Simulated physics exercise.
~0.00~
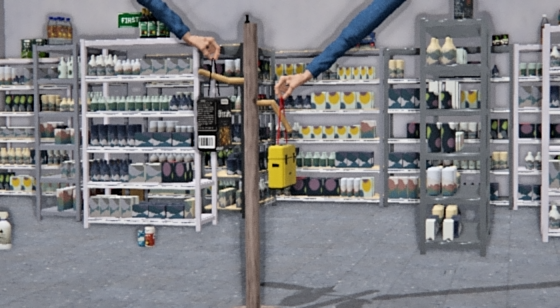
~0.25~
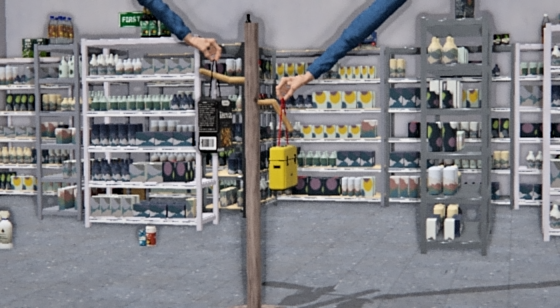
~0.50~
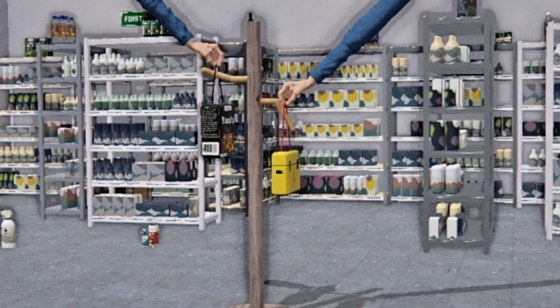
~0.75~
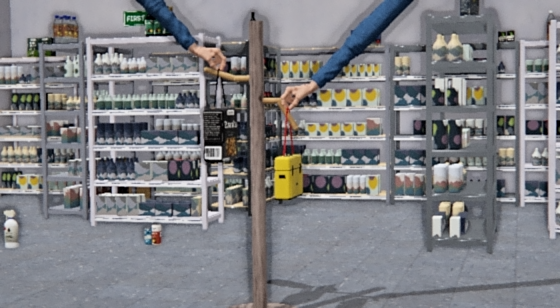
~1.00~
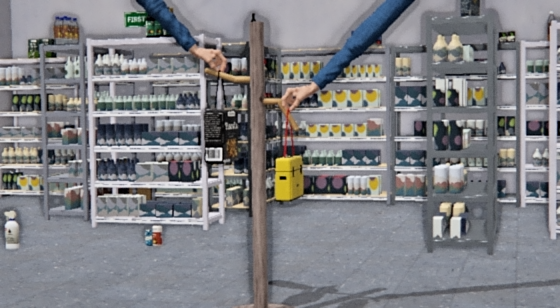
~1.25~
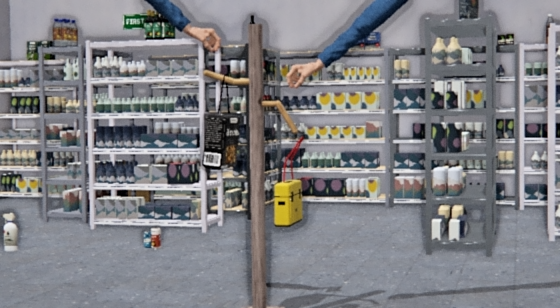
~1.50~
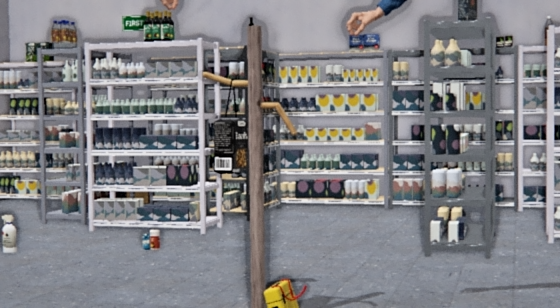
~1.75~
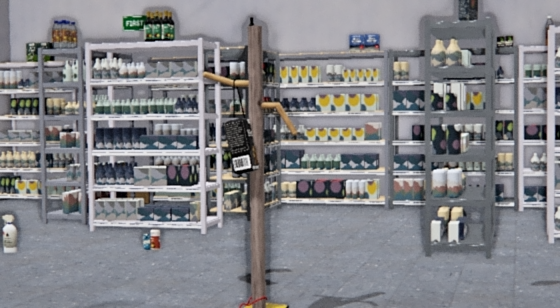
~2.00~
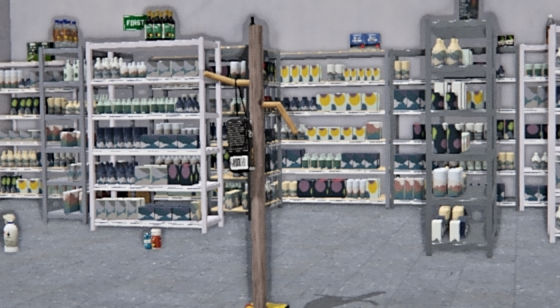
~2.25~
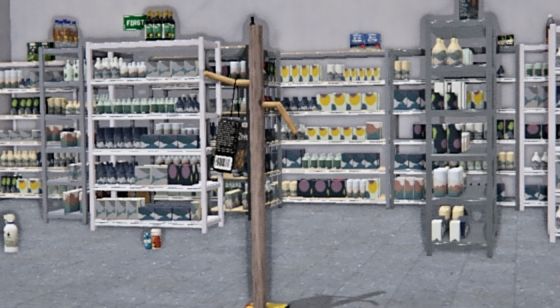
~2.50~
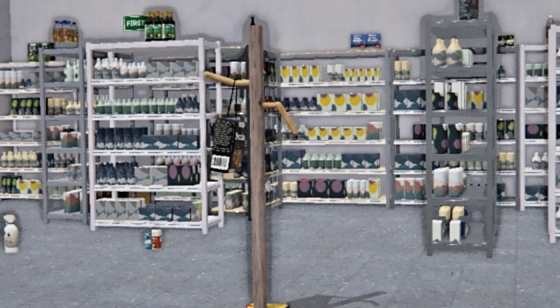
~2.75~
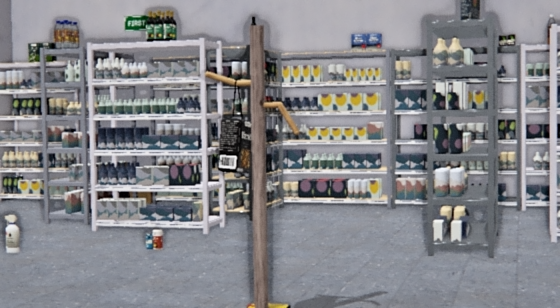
A yellow case drops from its peg to the floor while a black sack stays hanging.
